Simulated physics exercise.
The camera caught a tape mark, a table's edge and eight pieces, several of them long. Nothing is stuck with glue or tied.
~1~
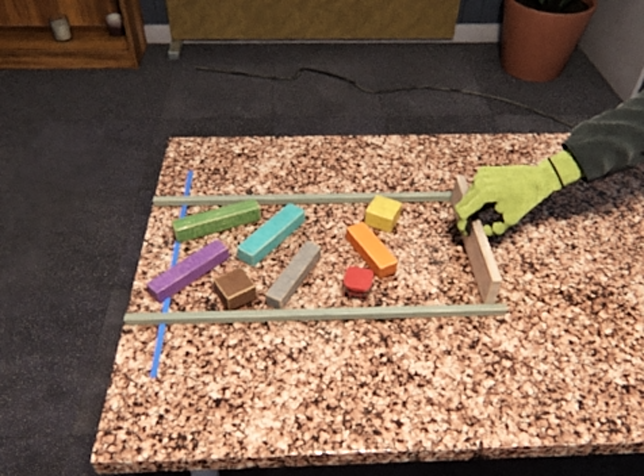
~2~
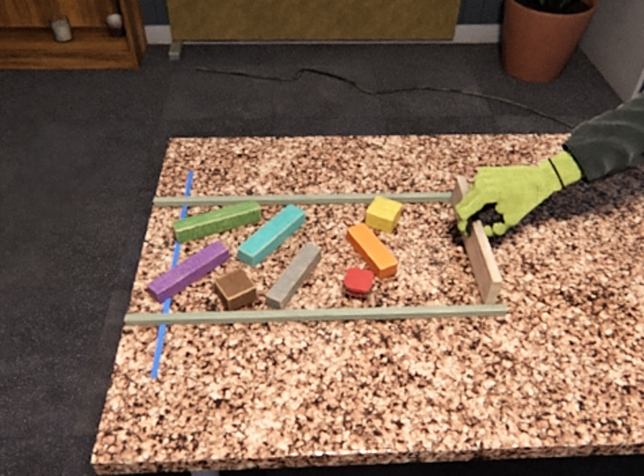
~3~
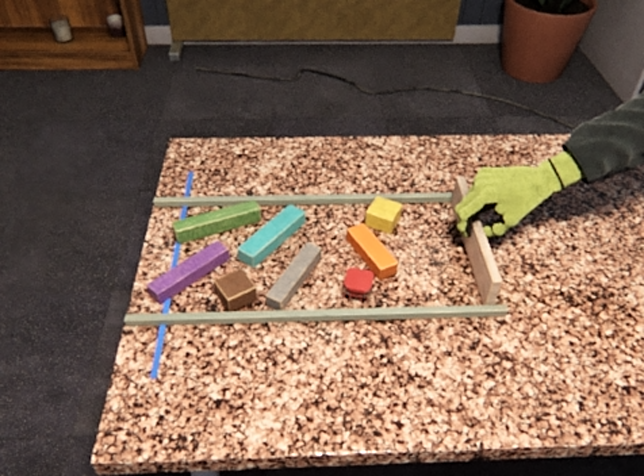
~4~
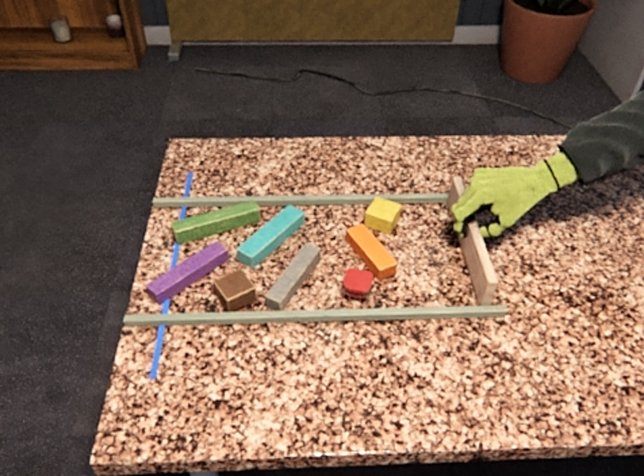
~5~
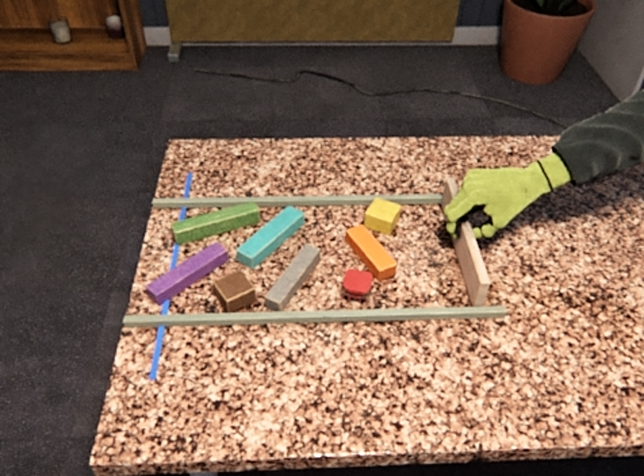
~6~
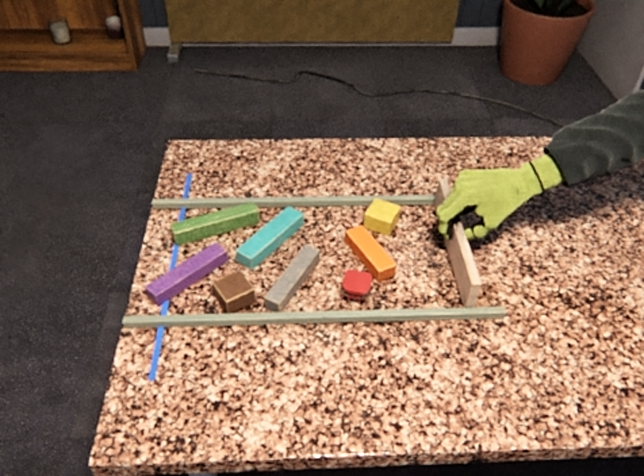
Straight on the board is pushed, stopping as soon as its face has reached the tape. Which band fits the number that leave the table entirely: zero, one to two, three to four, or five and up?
The board is going to sweep off three, or four.
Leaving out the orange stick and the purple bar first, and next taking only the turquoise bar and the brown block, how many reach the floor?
You'd see 3 fallen, and 2 in the other try.
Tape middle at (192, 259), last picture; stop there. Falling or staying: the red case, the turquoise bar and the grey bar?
This time the red case does not drop; after it, the turquoise bar does not drop; finally, the grey bar does not drop.
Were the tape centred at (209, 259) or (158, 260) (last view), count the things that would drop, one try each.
Counts: 2, 5.
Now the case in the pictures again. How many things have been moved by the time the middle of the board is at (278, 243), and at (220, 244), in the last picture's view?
By the first moment it's 8, by the second it's 8.
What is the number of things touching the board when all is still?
Number in contact with it: 3.
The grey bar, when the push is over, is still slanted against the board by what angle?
Angle: Roughly 5 degrees.
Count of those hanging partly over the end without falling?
The total comes out at 1.
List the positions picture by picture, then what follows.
The first picture shows purple bar (189, 270); green bar (217, 220); brown block (235, 289); board (473, 237); tape (175, 256).
The second picture shows green bar (218, 221); orange stick (371, 250).
The third picture shows brown block (236, 290); red case (358, 285).
The fourth picture shows purple bar (189, 272); turquoise bar (272, 236).
The fifth picture shows green bar (217, 223); board (463, 239).
The sixth picture shows purple bar (188, 273); green bar (216, 223); brown block (234, 292); board (455, 240); tape (174, 259).
A little later, none off yet; purple bar at rest near (188, 273); green bar at rest near (216, 223); brown block at rest near (234, 292).
Next, none off yet; purple bar shifted a little near (170, 273); green bar shifted a little near (177, 225); brown block shifted about its own width near (198, 287).
When it is over, the number that fall off is three or four; down, turquoise bar, brown block, green bar and purple bar.
